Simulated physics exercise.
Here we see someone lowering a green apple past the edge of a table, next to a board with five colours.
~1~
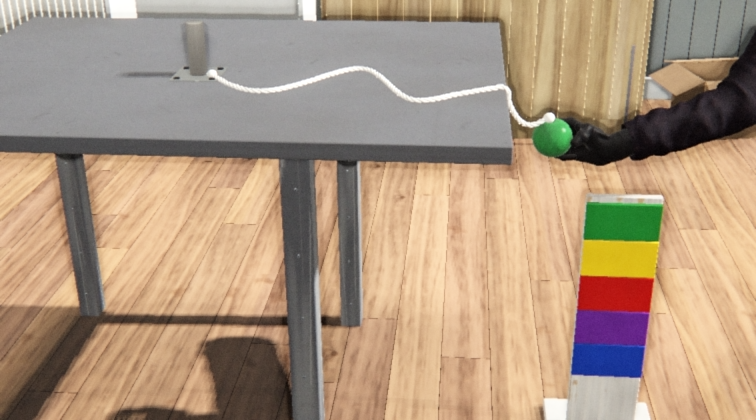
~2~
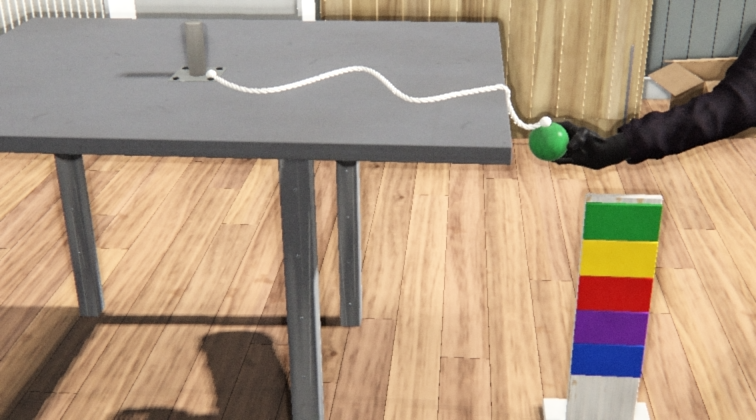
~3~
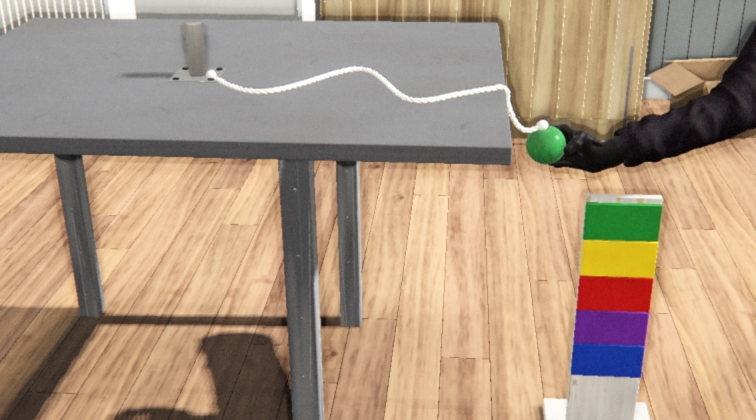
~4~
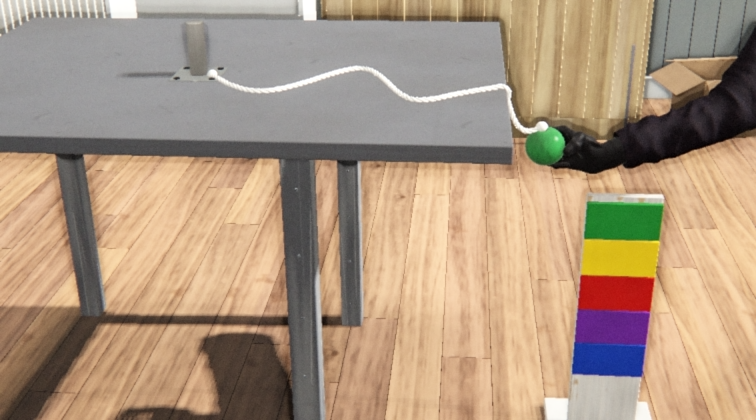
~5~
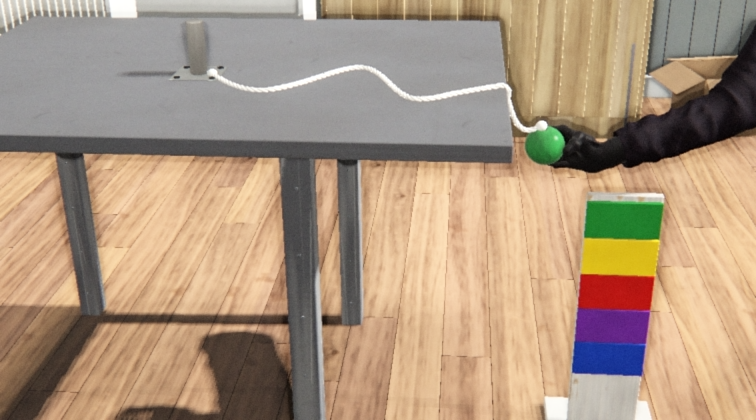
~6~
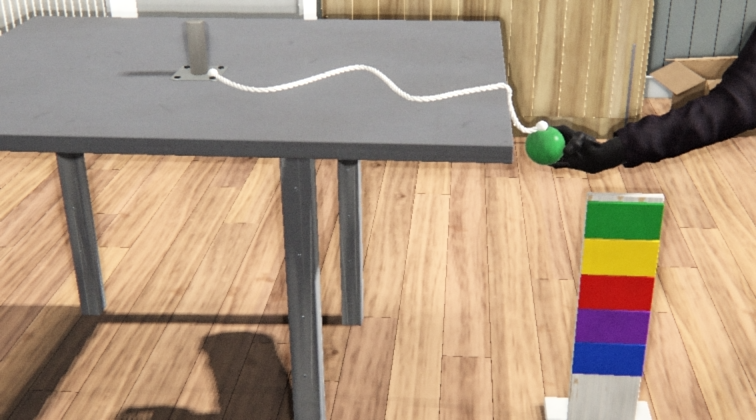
A dark-sleeved arm lowers a green ball on a white cord slightly, then stays still.
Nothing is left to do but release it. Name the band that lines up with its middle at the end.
It lines up with red.
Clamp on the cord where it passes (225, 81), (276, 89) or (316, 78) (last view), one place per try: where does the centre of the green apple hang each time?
First (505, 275), next (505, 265), last (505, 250).
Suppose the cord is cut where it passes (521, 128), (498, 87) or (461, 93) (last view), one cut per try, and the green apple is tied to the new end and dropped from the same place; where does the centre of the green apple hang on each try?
Try 1: (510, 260); try 2: (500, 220); try 3: (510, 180).
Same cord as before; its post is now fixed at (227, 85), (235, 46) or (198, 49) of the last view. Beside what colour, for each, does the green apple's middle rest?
Going case by case, it's purple, red and finally yellow.
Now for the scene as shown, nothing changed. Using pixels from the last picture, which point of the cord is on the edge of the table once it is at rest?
Spot: Approx. (399, 92).
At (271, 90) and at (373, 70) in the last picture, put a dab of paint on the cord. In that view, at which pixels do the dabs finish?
They finish at (302, 76) and (432, 81) respectively.
Soon after, apple near (486, 284); level with red.
Then, apple near (515, 285); level with red.
At rest, apple near (501, 285); level with red. Its middle rests at the red band.
